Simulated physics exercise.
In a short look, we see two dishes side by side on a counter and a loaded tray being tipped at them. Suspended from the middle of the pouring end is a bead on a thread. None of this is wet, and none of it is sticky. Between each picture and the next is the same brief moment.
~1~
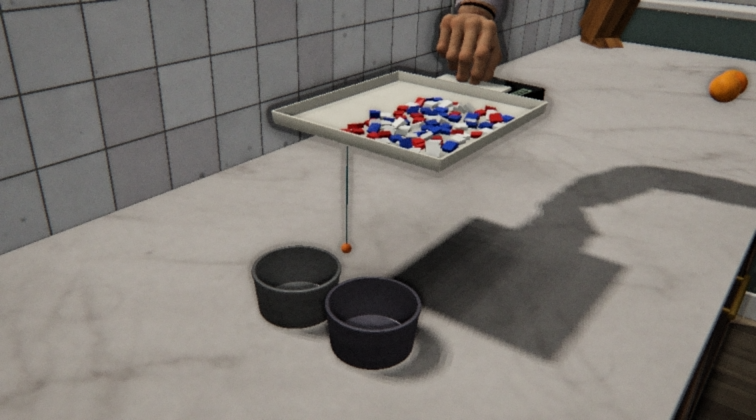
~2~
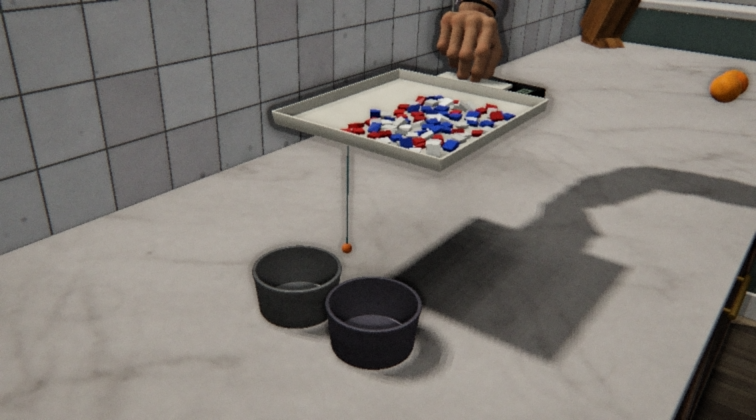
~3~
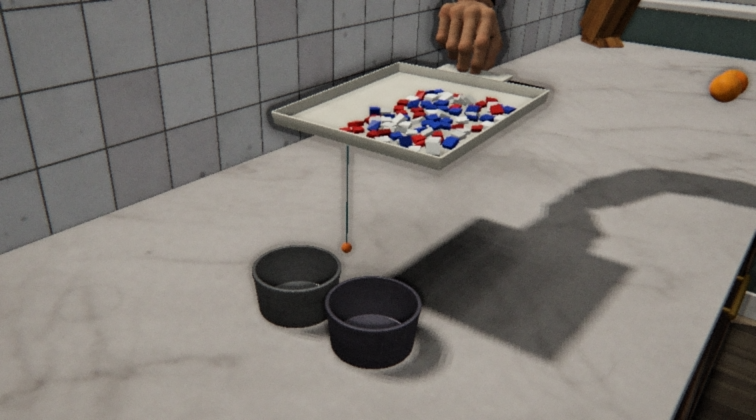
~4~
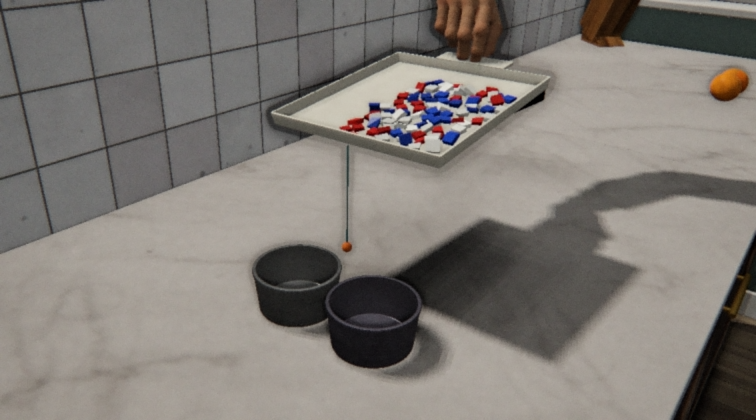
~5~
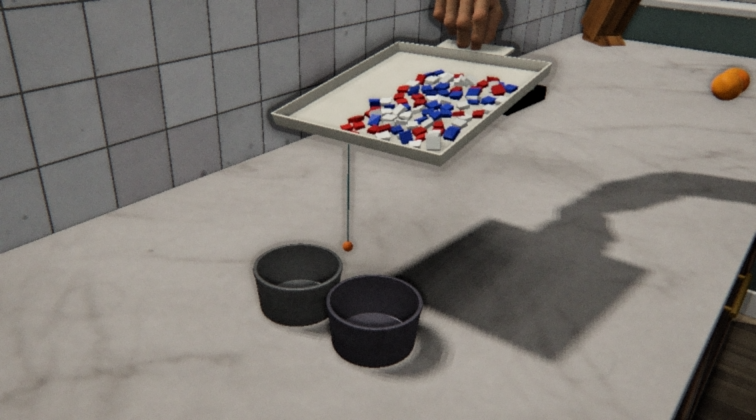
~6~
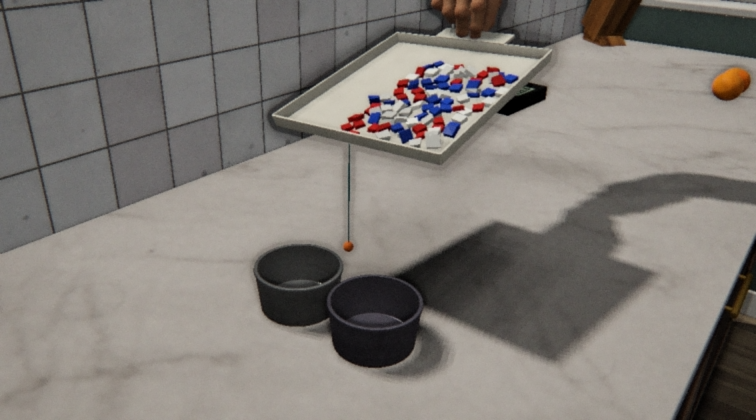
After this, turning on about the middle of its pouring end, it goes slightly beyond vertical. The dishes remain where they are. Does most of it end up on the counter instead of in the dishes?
No, most of it goes into the dishes.
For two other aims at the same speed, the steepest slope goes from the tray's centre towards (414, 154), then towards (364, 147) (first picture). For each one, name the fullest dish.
First place: The dish to the right; second place: The dish to the right.
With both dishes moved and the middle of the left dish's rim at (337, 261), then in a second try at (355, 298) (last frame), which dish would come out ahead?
Try 1: The dish to the left; try 2: The dish to the left.
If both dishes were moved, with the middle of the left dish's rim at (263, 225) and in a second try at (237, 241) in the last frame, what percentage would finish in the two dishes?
First placement: 30 per cent; second placement: 60 per cent.
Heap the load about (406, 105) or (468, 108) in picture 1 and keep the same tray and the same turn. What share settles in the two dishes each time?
It's 50 percent the first time and 70 percent the second.
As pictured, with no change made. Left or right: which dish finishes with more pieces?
Answer: The one at left.
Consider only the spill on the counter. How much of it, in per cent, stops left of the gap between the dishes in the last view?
I make it about 100 percent or so.
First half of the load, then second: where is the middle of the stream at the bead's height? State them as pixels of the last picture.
Near (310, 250) to start, and near (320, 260) afterwards.
Just after the last frame, tray tipped steeply; almost all on the tray; just a few in the air.
A moment on, tray tipped right over; the larger part on the tray; about a tenth in the right dish; about a tenth in the left dish; about a tenth outside both; just a few in the air.
Further on, tray tipped past a quarter turn; roughly a quarter in the right dish; roughly half in the left dish; roughly a quarter outside both.
When it is over, tray tipped past a quarter turn; roughly a quarter in the right dish; roughly half in the left dish; roughly a quarter outside both.
